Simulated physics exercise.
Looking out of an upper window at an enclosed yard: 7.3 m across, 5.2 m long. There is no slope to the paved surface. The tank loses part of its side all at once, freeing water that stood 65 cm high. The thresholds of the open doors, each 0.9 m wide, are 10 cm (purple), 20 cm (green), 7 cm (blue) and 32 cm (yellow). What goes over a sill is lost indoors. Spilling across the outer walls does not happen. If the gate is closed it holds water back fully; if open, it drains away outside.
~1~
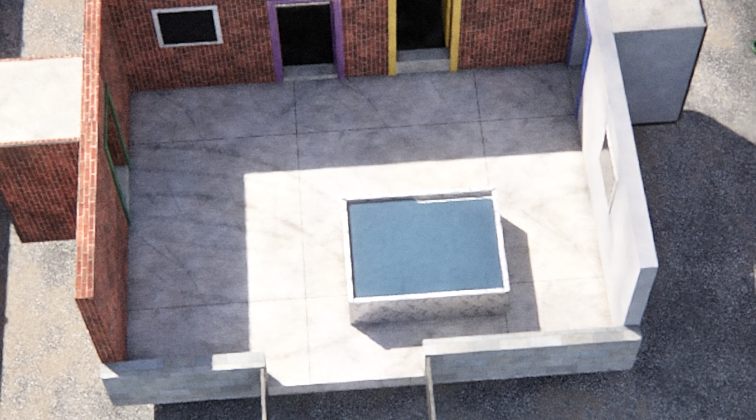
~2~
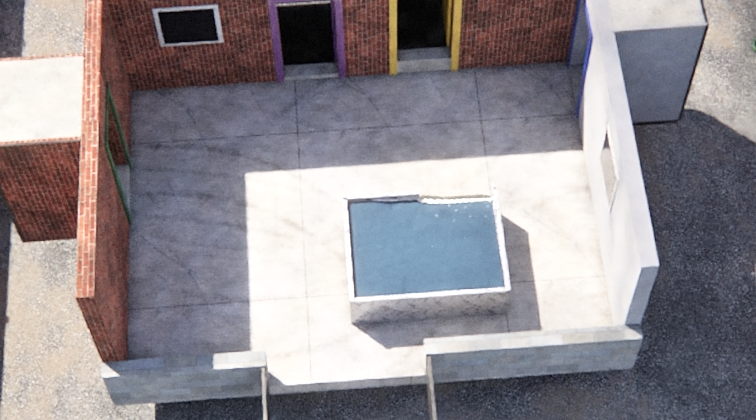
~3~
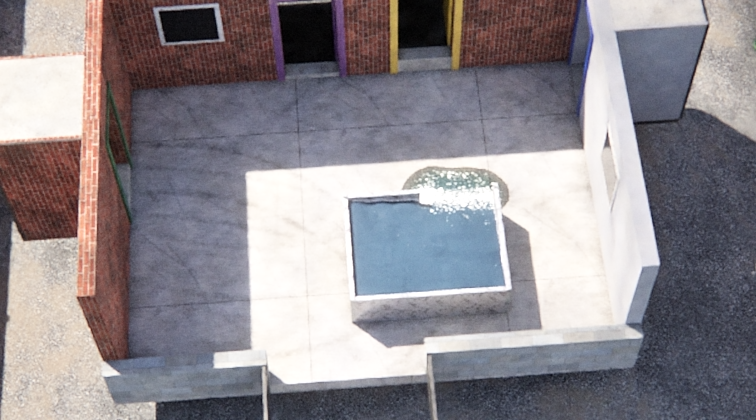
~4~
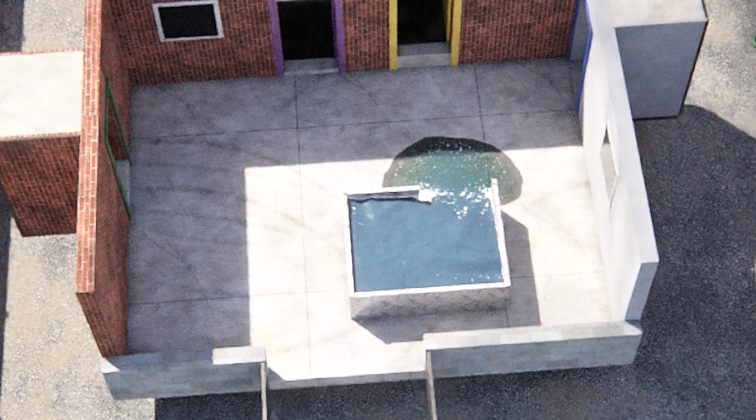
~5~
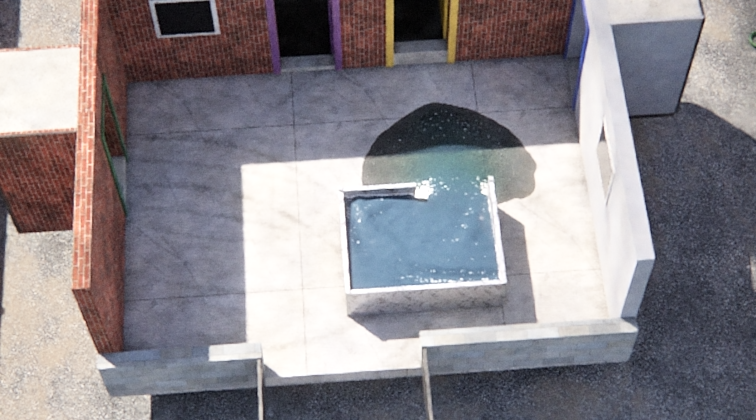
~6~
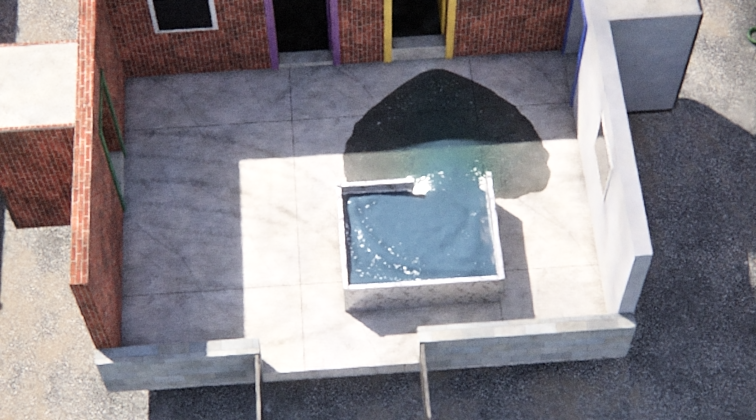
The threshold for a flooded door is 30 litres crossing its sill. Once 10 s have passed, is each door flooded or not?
In order: Watch the purple door: It will not outstrip the limit; watch the green door: It will not outstrip the limit; watch the blue door: It will outstrip the limit; watch the yellow door: It will not outstrip the limit.
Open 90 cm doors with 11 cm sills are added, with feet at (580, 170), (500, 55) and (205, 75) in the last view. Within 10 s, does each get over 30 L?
In that order: Below, above, below.
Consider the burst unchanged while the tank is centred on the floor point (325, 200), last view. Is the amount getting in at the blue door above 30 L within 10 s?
Blue: Too much.
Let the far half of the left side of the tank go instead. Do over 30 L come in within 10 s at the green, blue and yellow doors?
For green, too little; for blue, too little; for yellow, too little.
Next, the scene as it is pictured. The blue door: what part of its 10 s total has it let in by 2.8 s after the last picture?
Fraction in by then: Around 55 per cent.
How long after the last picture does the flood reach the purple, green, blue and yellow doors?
Purple = 0.8 s, green = 3.2 s, blue = 0.7 s, yellow = 0.1 s.
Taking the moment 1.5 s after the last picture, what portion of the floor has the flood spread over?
Wet share: Near 30 percent.
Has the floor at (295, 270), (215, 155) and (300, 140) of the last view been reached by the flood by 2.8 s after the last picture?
Untouched, submerged, submerged.
Then, 0.7 s after the last picture water covers 25 % of the floor and is deepest (37 cm) near (468, 197); purple door not reached, green door not reached, blue door 2 cm at the sill, 0 L in, yellow door 29 cm at the sill, 0 L in.
Then, 1.5 s after the last picture water covers 30 % of the floor and is deepest (40 cm) near (558, 51); purple door 12 cm at the sill, 0 L in, green door not reached, blue door 28 cm at the sill, 47 L in, yellow door 27 cm at the sill, 0 L in.
Then, 2.8 s after the last picture water covers 45 % of the floor and is deepest (24 cm) near (462, 57); purple door 10 cm at the sill, 2 L in, green door not reached, blue door 21 cm at the sill, 204 L in, yellow door 21 cm at the sill, 0 L in.
Then, 5.3 s after the last picture water covers 75 % of the floor and is deepest (15 cm) near (548, 52); purple door 6 cm at the sill, 3 L in, green door 9 cm at the sill, 0 L in, blue door 15 cm at the sill, 326 L in, yellow door 12 cm at the sill, 0 L in.
Then, 9.3 s after the last picture water covers 95 % of the floor and is deepest (10 cm) near (122, 368); purple door 4 cm at the sill, 3 L in, green door 7 cm at the sill, 0 L in, blue door 7 cm at the sill, 377 L in, yellow door 7 cm at the sill, 0 L in.
